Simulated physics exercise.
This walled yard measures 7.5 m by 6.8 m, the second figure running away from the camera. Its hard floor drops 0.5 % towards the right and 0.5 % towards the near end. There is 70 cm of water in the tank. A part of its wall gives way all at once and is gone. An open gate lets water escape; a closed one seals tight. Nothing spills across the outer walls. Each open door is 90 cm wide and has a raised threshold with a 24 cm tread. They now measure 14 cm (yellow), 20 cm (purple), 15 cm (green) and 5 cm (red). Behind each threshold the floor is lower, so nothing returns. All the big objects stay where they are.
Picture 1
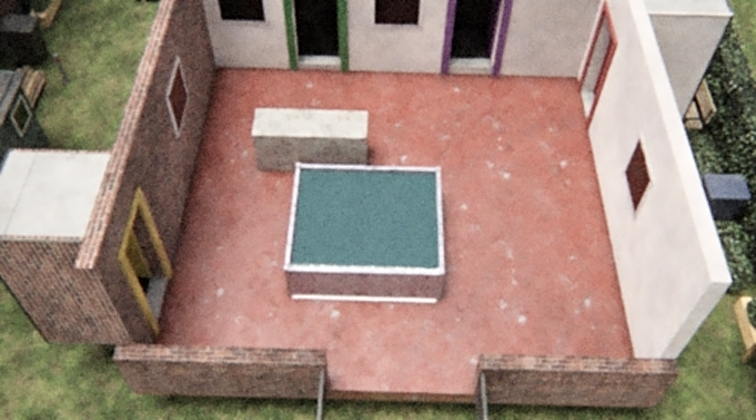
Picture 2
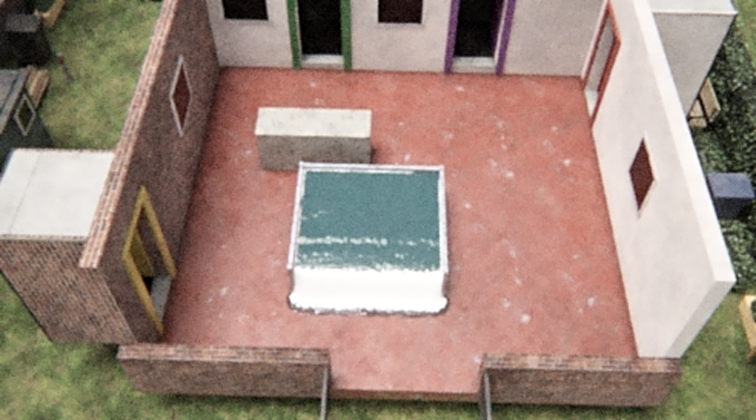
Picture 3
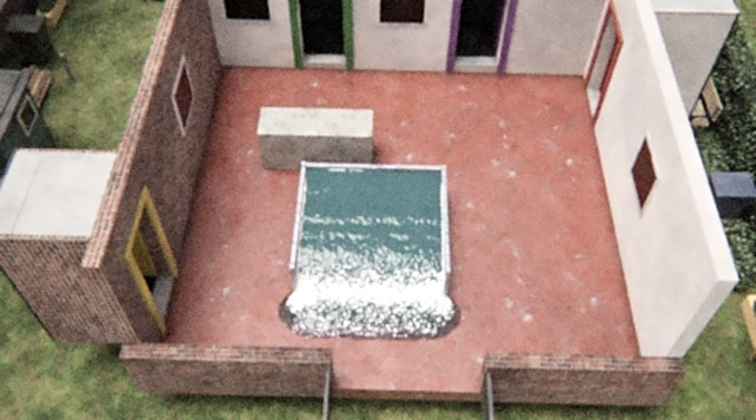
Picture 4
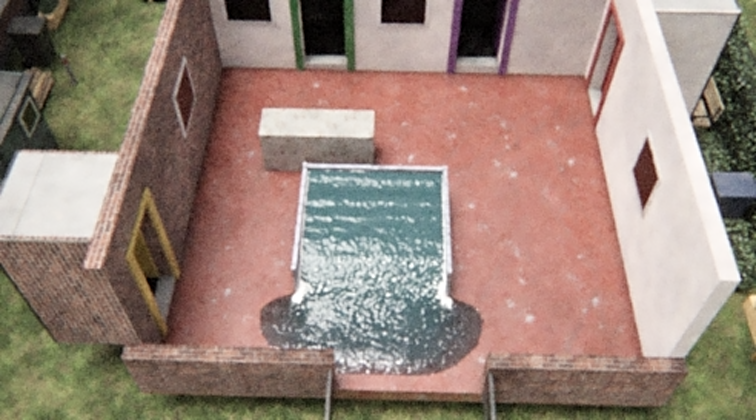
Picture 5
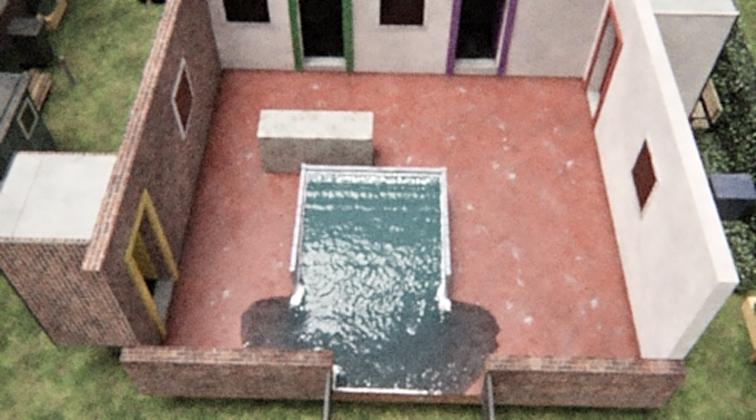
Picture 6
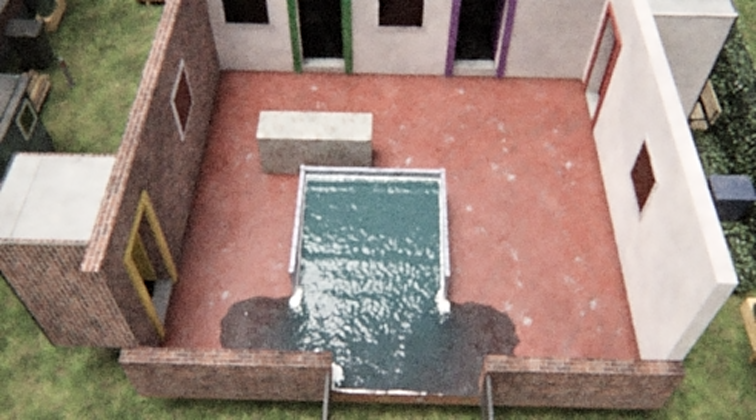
We see a walled yard with a red floor and a tank of still green water; the tank's near side vanishes, and water pours out in a foaming sheet, then spreads left and right across the floor near the front wall.
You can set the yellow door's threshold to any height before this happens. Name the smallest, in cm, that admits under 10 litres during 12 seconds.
At least 16 cm or so.
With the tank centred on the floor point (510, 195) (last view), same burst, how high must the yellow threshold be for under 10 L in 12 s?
About 12.5 cm.
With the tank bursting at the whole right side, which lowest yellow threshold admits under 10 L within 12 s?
About 10.5 cm.
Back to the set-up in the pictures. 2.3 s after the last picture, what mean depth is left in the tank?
Some 14 cm.
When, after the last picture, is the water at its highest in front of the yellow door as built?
At about 1.8 s.
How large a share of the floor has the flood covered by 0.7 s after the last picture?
Near 15 per cent is wet.
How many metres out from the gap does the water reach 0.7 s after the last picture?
Some 3.8 m out.
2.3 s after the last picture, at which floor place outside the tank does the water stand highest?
Near (166, 372).
Then, 0.7 s after the last picture water covers 15 % of the floor, deepest (43 cm) near (321, 366); it has not reached the yellow door.
Then, 2.3 s after the last picture water covers 30 % of the floor, deepest (27 cm) near (166, 372); 18 cm at the yellow door, 11 litres in over its 14 cm threshold.
Then, 11.3 s after the last picture water covers 90 % of the floor, deepest (4 cm) near (249, 375); 2 cm at the yellow door, 20 litres in over its 14 cm threshold.
At the yellow door as built, the water peaked near 20 cm, 1.7 s after the last picture.
Run again over the same 12 s with other heights there, 20 litres in over 14 cm, 4 litres over 19 cm. The limit of 10 litres is kept from about 16 cm up.
